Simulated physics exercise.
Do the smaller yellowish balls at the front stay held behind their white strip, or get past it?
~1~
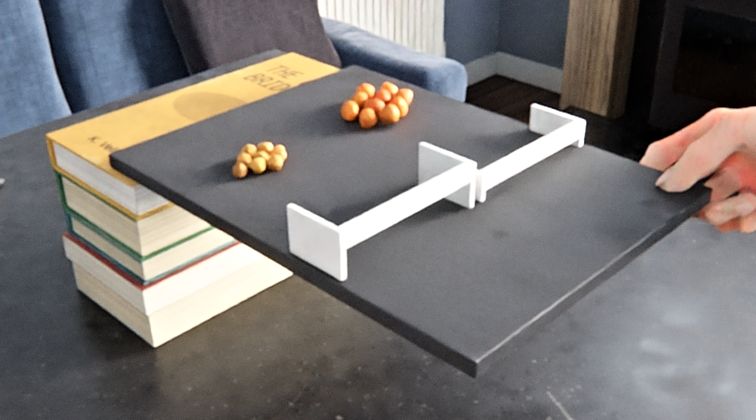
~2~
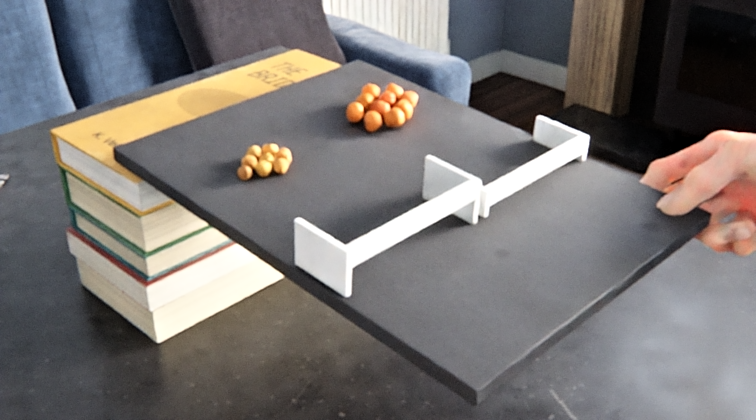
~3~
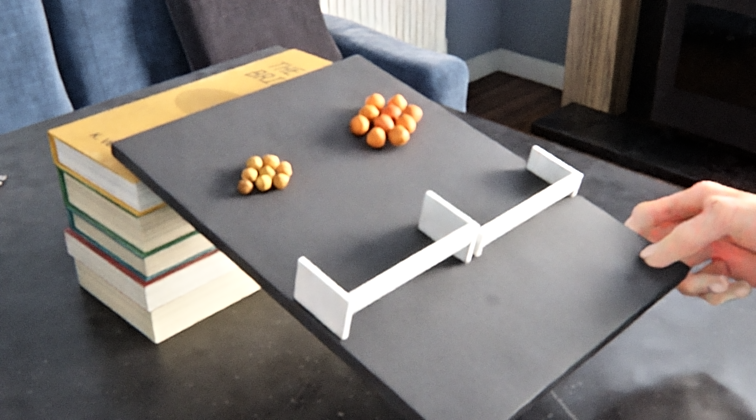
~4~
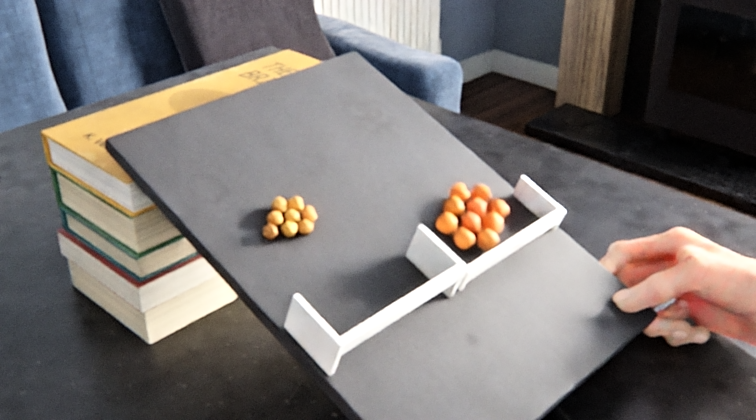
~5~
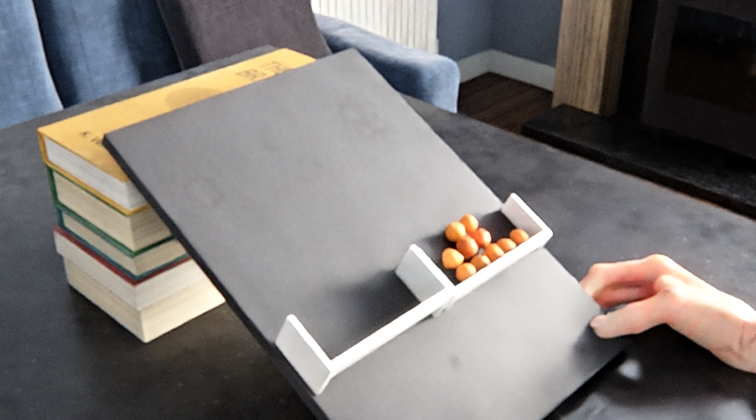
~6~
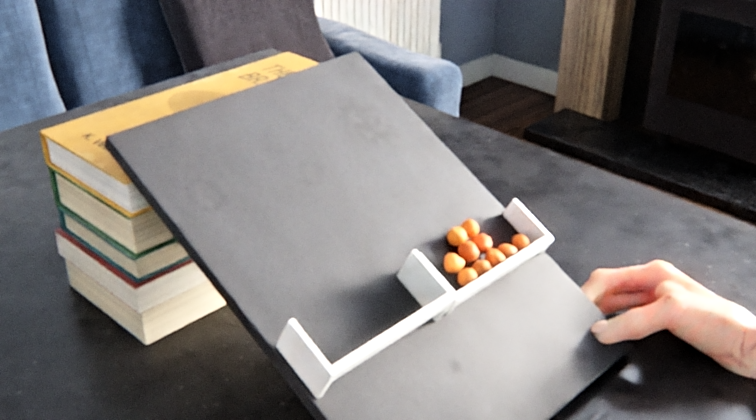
The smaller yellowish balls get past their strip through the slot, while the larger orange ones at the back cannot fit through and stay gathered behind theirs.
